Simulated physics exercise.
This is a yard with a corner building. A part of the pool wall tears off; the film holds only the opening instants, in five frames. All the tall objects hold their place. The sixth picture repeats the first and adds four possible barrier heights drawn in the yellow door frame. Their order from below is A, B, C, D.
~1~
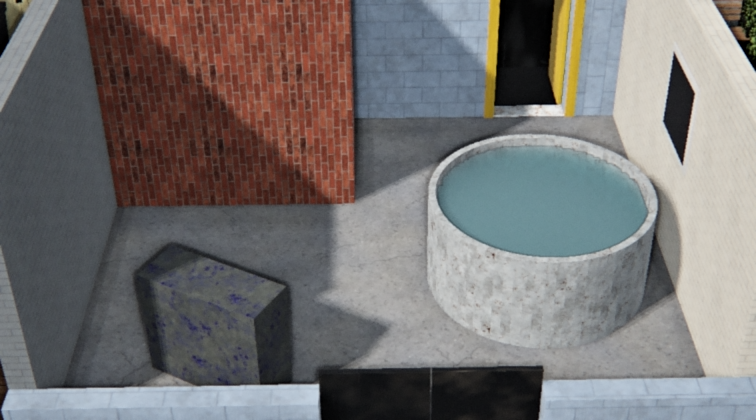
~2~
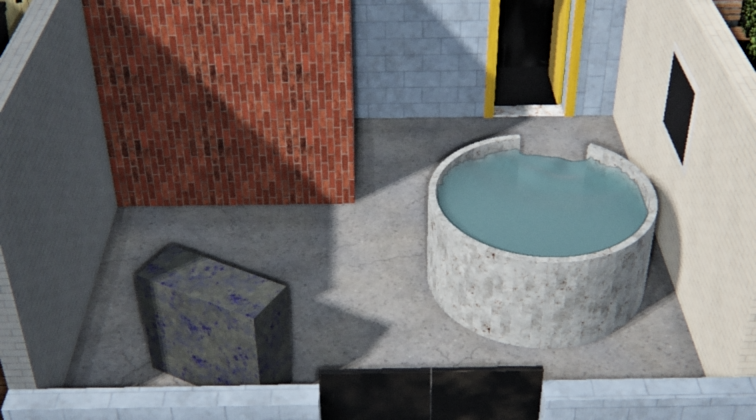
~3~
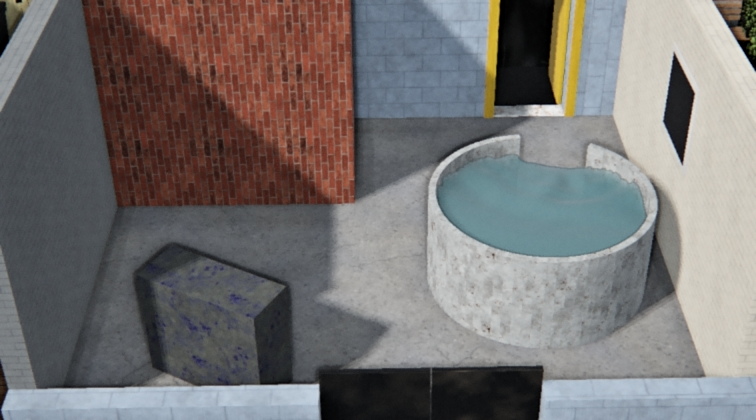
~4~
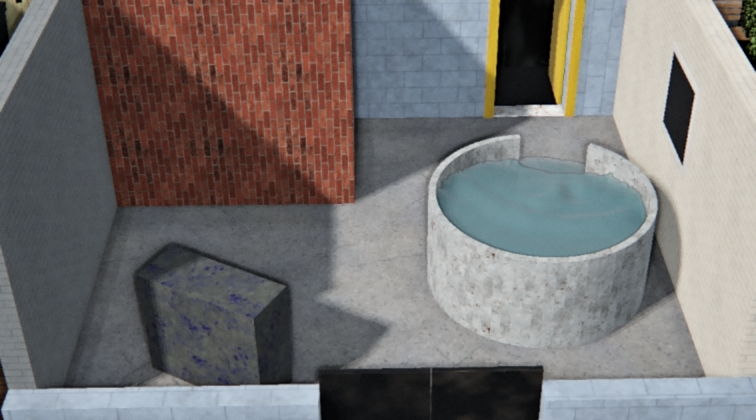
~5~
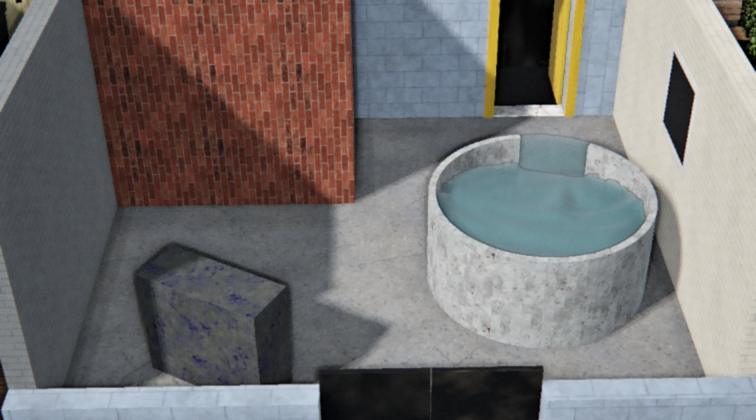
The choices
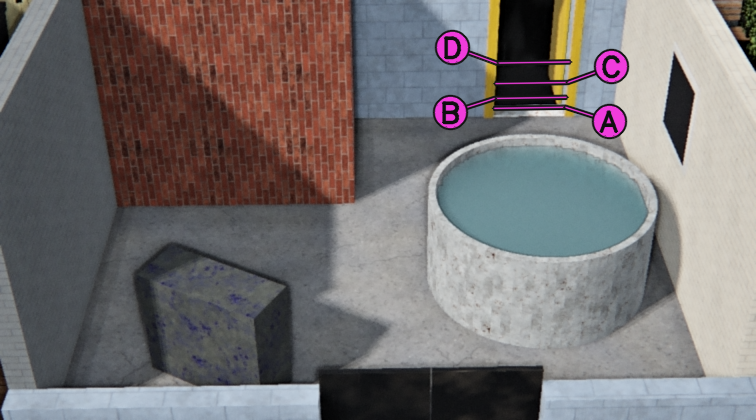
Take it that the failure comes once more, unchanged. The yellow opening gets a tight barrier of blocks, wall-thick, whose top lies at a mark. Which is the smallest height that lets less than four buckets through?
Choose C.
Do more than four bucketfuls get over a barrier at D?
No.
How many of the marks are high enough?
Two of them.
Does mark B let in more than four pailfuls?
Yes, that goes wrong.
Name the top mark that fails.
Mark B.
On the marked copy, A at (529, 107); B at (530, 97); C at (531, 83); D at (533, 62); from the bottom up A, B, C, D.
Choosing A, dozens of bucketfuls pour in.
Choosing B, some 15 bucketfuls get in.
Choosing C, a splash gets over, under a bucket.
Choosing D, nothing gets over.
